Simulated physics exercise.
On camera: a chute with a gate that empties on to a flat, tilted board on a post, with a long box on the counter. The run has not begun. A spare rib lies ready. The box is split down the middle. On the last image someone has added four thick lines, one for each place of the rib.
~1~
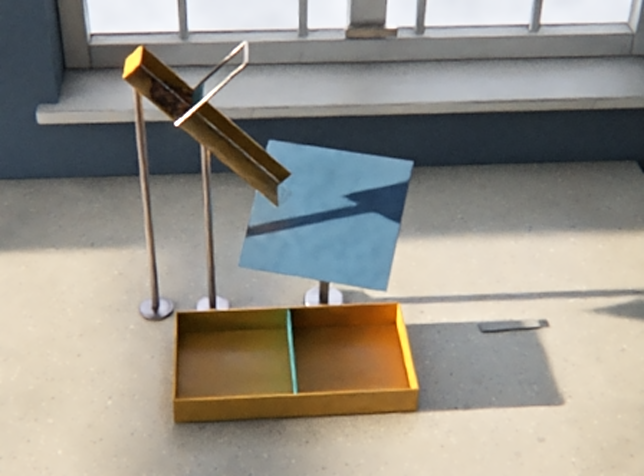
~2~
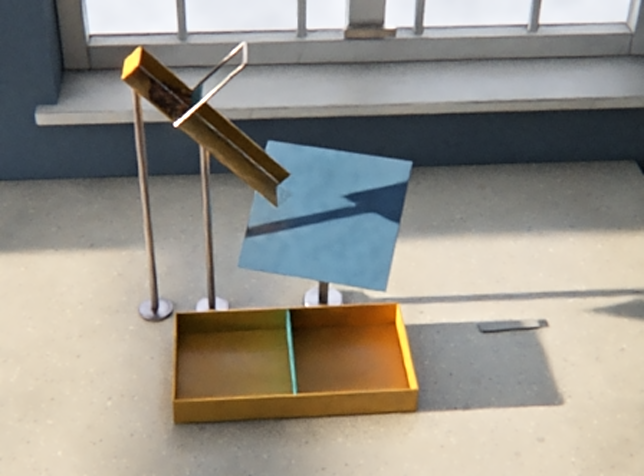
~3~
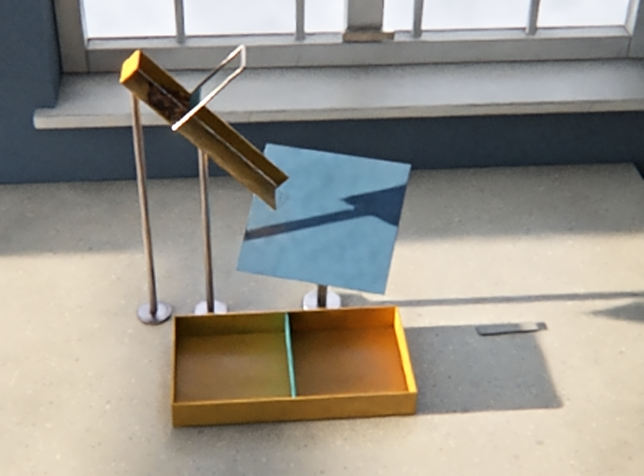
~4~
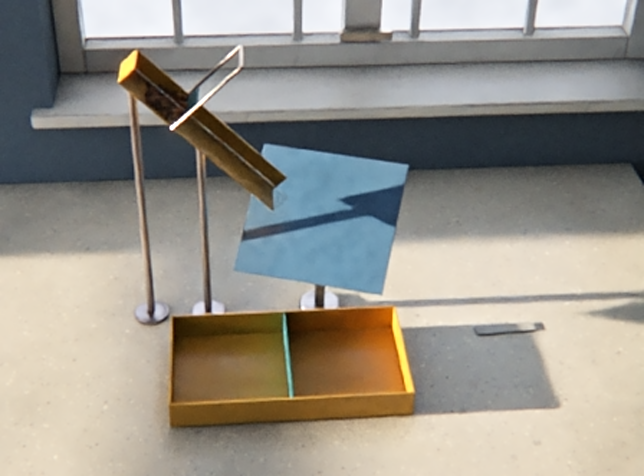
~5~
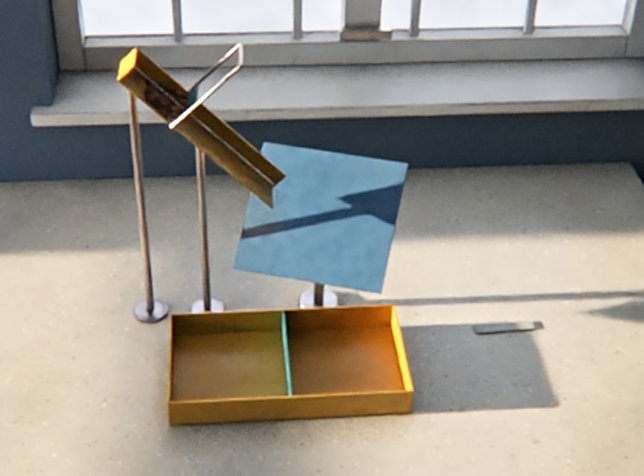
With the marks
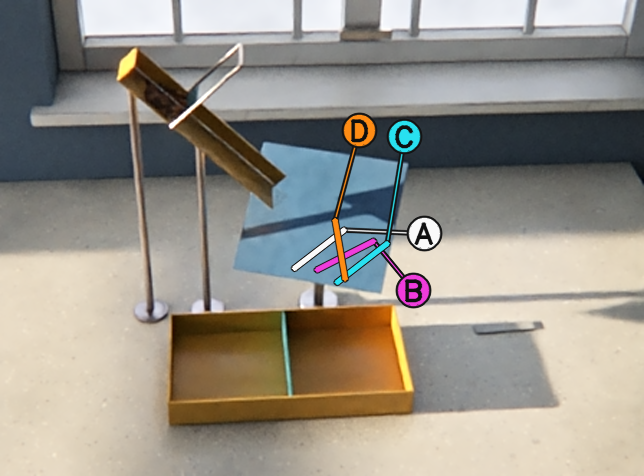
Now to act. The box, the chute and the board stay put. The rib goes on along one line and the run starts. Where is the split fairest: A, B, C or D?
B.
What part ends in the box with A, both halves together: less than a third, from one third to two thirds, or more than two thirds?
Line A gives more than two thirds.
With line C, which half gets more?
Right.
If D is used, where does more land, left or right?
More lands on the right.
On the marked copy, line A from (344, 230) to (294, 268); line B from (373, 241) to (317, 269); line C from (387, 243) to (337, 282); line D from (335, 220) to (345, 278).
With A, of what is caught, all but a few in the left half, a small share in the right.
With B, of what is caught, close to half in the left half, close to half in the right.
With C, of what is caught, a small share in the left half, all but a few in the right.
With D, of what is caught, a small share in the left half, all but a few in the right.
